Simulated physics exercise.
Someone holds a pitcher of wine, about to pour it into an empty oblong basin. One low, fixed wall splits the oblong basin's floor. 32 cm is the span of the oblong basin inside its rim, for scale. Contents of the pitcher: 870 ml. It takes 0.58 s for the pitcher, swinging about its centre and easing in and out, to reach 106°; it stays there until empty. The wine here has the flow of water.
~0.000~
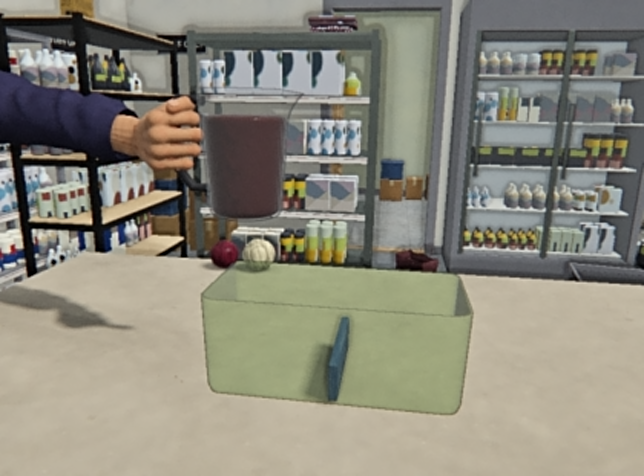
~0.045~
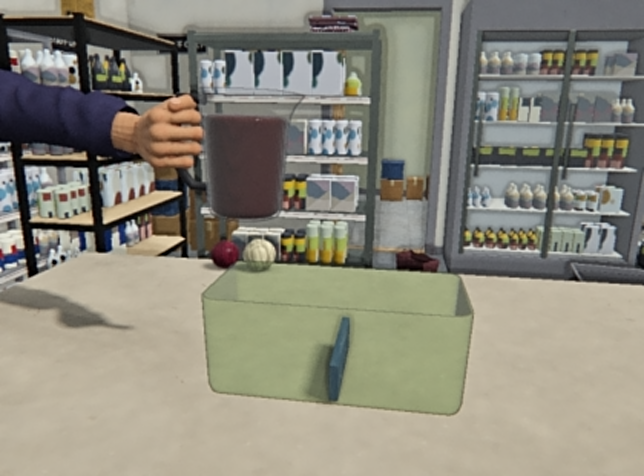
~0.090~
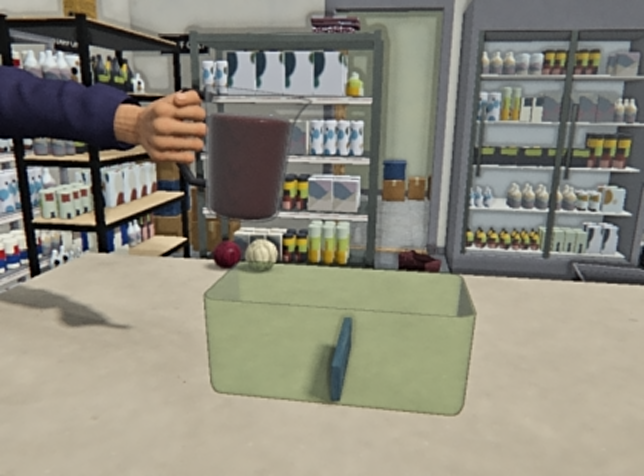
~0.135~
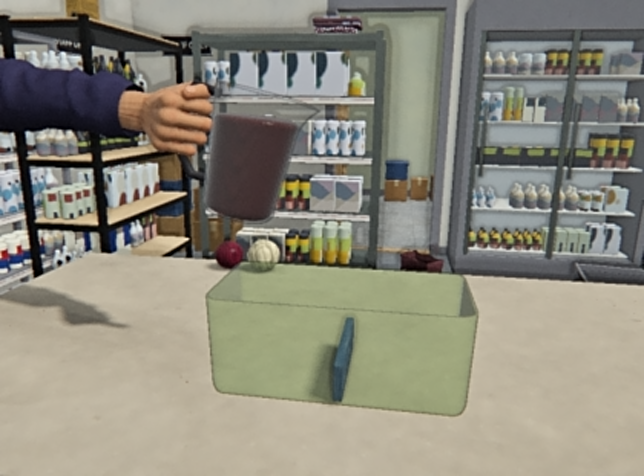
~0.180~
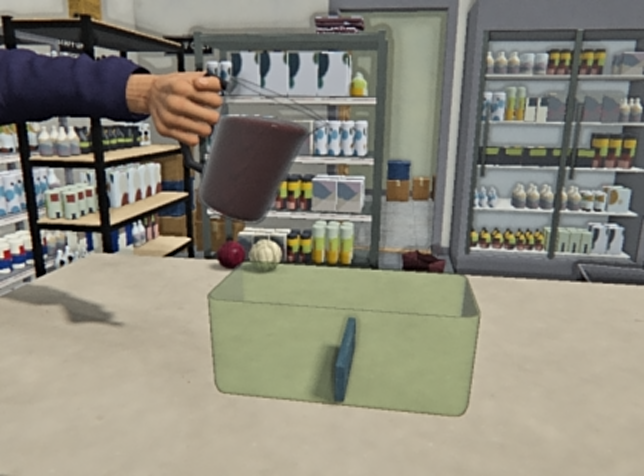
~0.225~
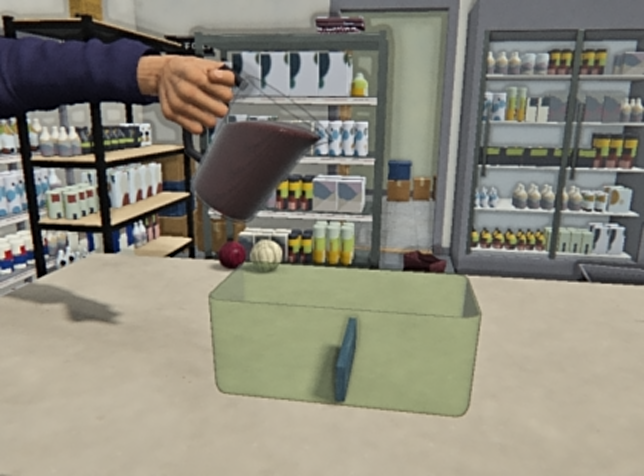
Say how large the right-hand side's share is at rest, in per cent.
Its share is roughly 90 per cent.
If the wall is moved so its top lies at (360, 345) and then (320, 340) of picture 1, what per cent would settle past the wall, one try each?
I'd put it at about 60 per cent for the first and about 90 per cent for the second.
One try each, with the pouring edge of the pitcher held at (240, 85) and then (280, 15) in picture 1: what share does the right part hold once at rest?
5 then 80 %.
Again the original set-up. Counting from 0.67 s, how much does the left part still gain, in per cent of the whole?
3 %.
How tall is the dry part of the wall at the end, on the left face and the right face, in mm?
About 46 mm left, about 14 mm right.
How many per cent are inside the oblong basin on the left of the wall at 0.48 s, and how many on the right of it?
I'd say some 0 in a hundred on the left and 10 on the right.
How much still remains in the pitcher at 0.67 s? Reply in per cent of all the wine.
Close to 22 percent of the total.
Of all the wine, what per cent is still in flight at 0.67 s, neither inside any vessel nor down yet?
Near 22 in a hundred.
By 0.48 s the tilt is 99° and 64 per cent is still to pour, 0 is left of the wall and 9 right of it.
By 0.67 s the tilt is 106° and 21 per cent is still to pour, 5 is left of the wall and 53 right of it.
By 0.87 s the tilt is 106° and 3 per cent is still to pour, 6 is left of the wall and 82 right of it.
By 1.08 s the tilt is 106° and 0 per cent is still to pour, 7 is left of the wall and 90 right of it.
At rest 8 per cent lies left of the wall, 90 right of it and 3 outside.
